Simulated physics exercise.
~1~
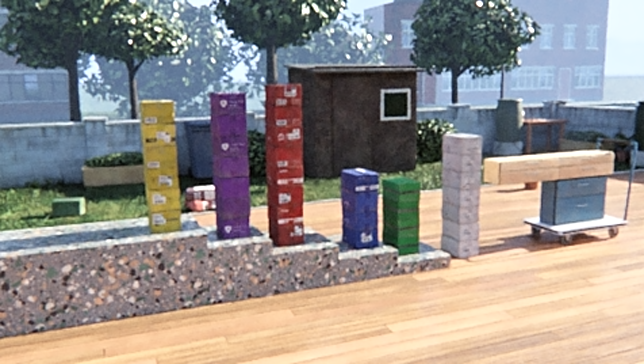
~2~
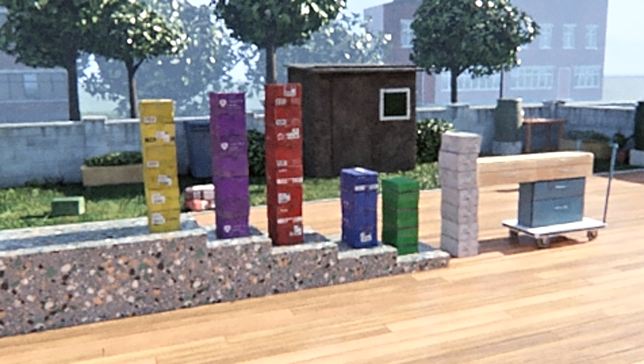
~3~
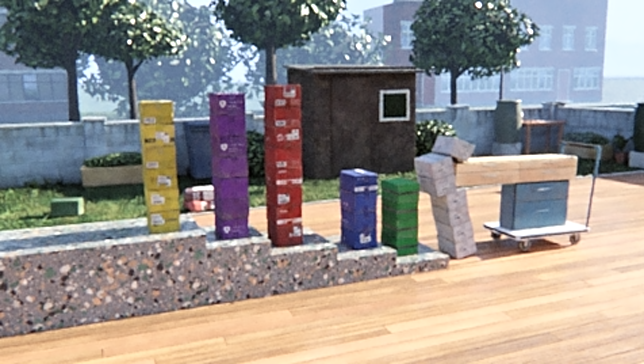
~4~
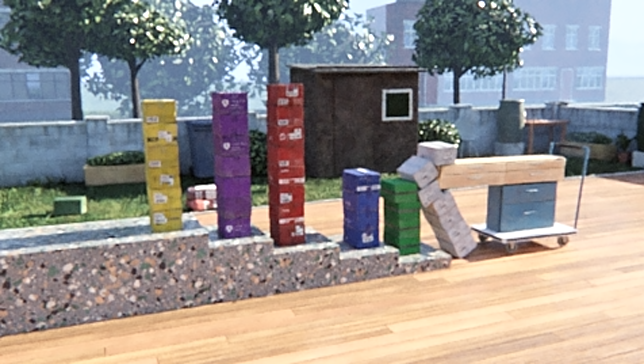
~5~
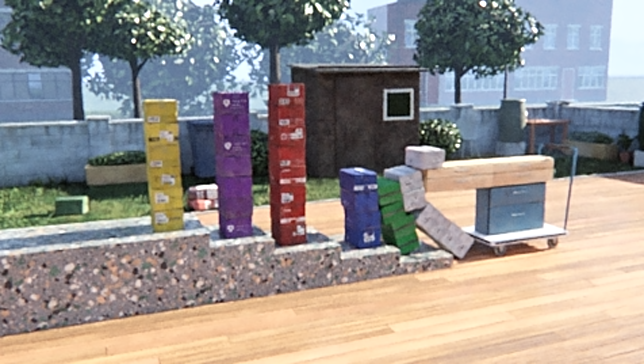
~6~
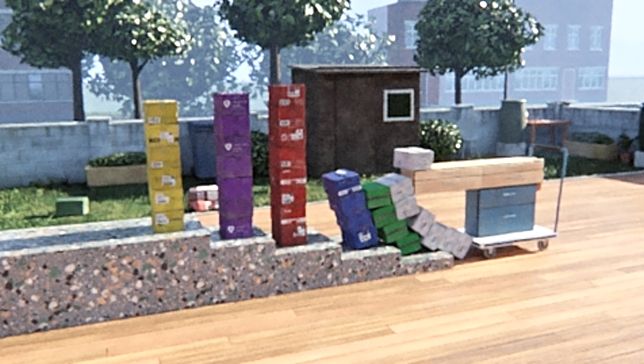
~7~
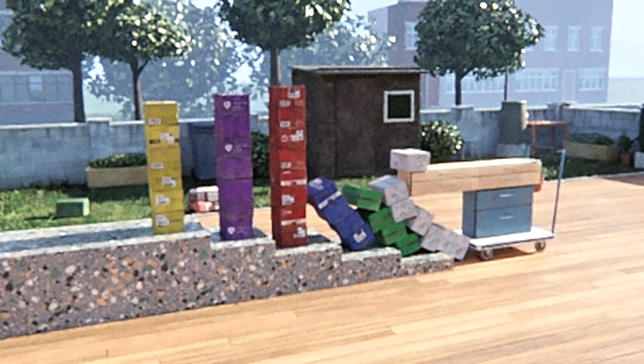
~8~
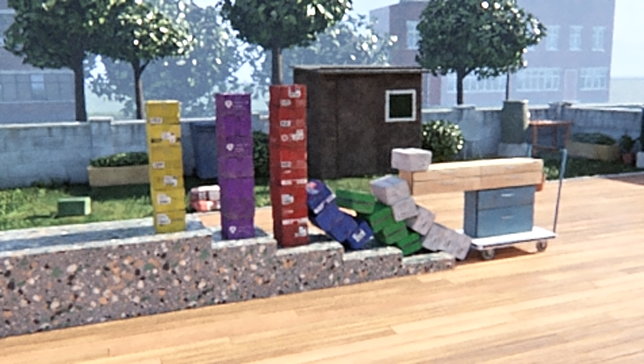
Six tall columns of stacked parcels, yellow, purple, red, blue, green and pale pinkish white from left to right, stand along stone steps and a wooden deck in a sunny back yard, seen from a slightly swaying camera. From the right, a trolley carrying a blue-grey case and a long wooden beam rolls left and strikes the pale pile. The pale column buckles and slumps left into the green parcels, which lean and slide into the blue ones. The blue pile tips against the foot of the red column. The trolley stops, a pale parcel resting by the beam's tip, while red, purple and yellow remain upright.
